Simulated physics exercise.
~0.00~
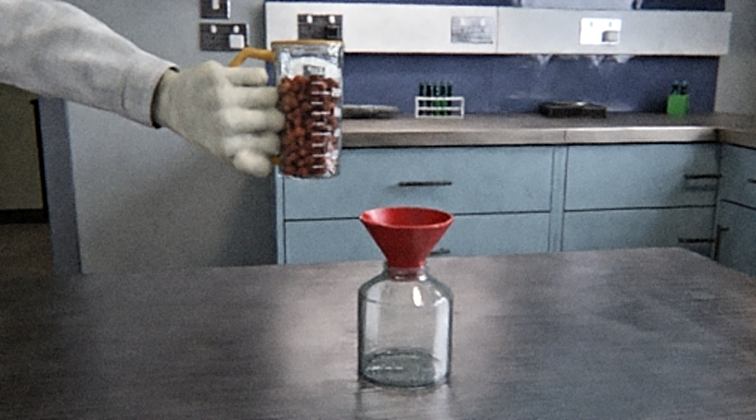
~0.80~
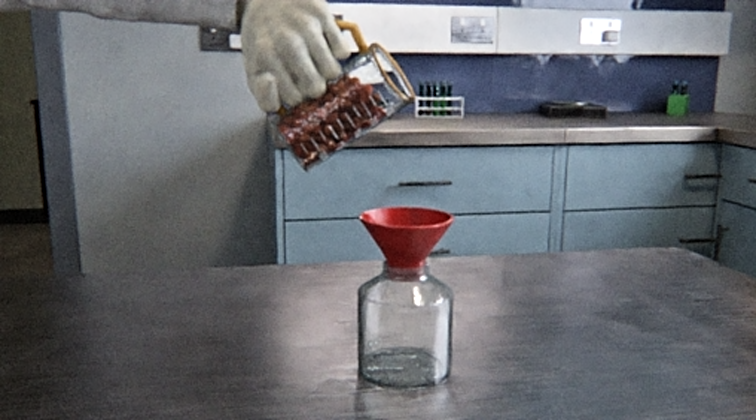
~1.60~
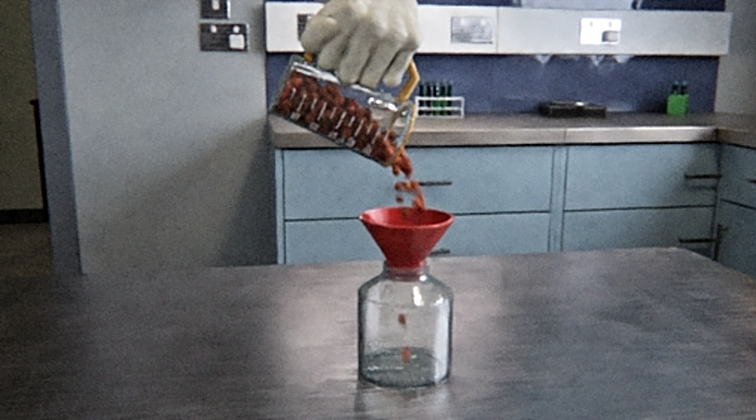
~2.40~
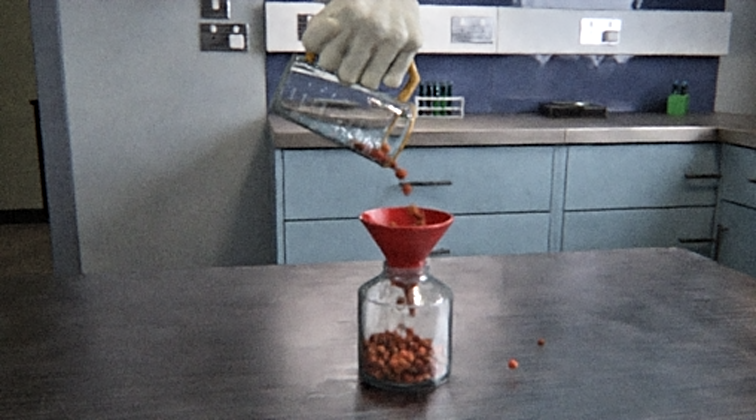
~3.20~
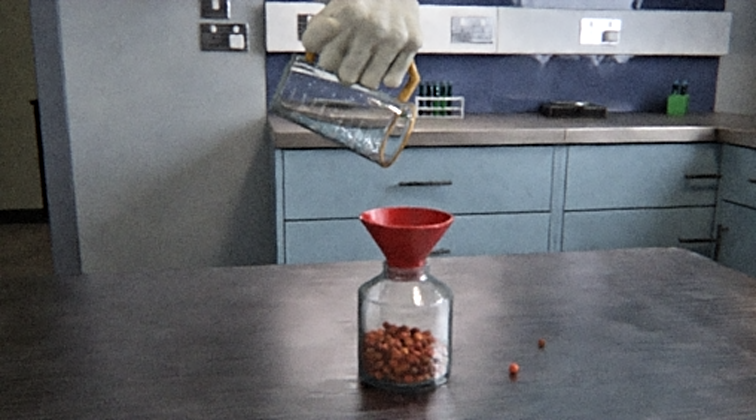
A gloved hand moved a clear cup of small reddish-brown pellets over a red funnel in a glass jar and tipped it, pouring them through until the cup was empty; most landed in the jar, with a couple left on the table.
